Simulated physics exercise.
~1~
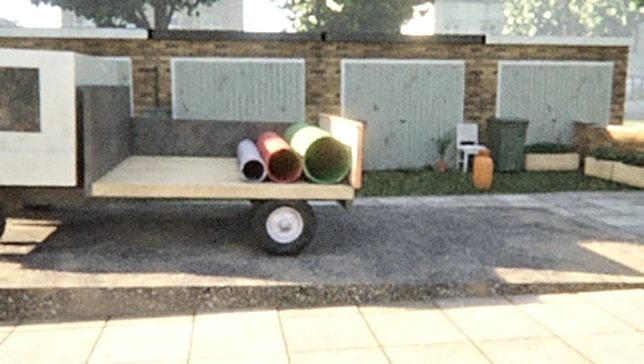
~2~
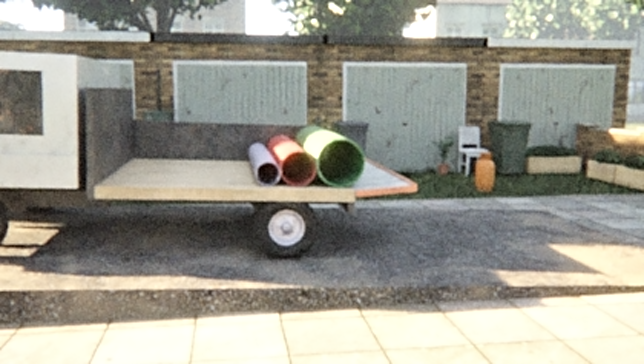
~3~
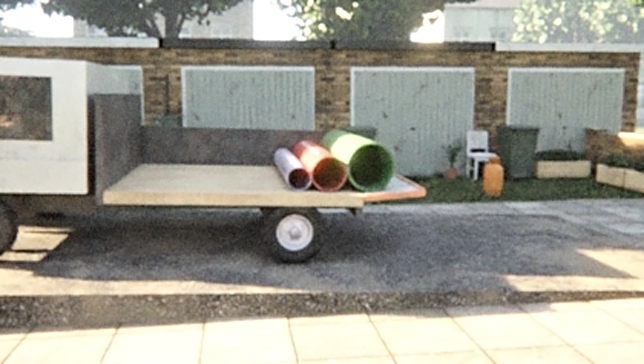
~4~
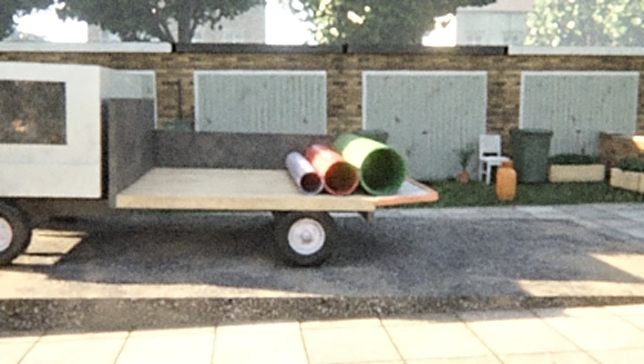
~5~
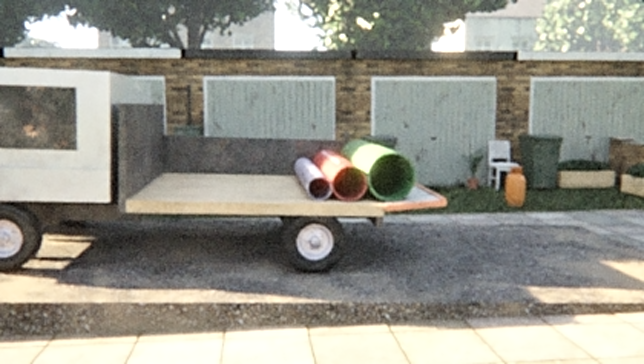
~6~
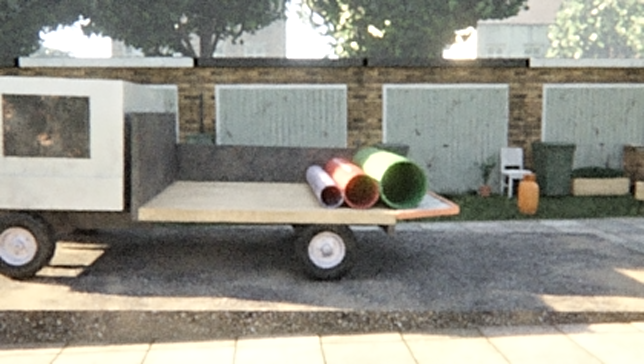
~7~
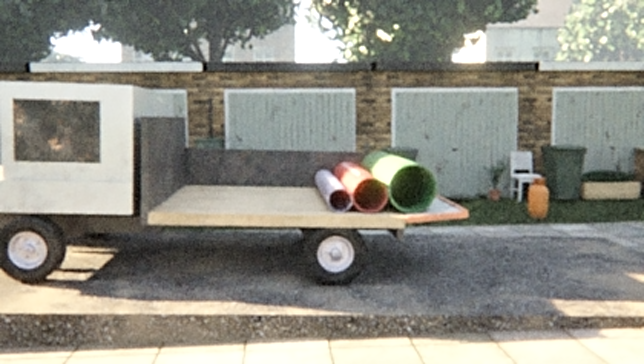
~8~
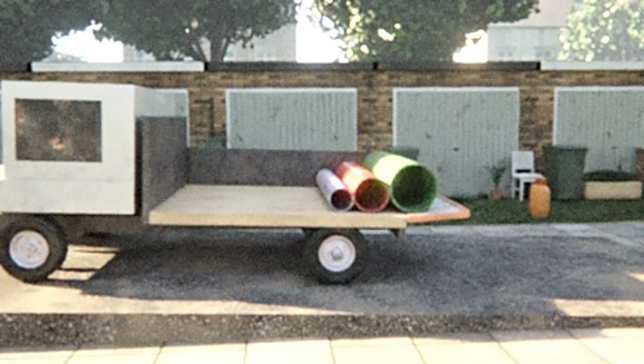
On a paved yard in front of a row of garages, a pick-up's tailgate dropped and three pipes rolled right along the bed, the green one stopping on the lowered gate while the red and pale ones stayed on the bed.
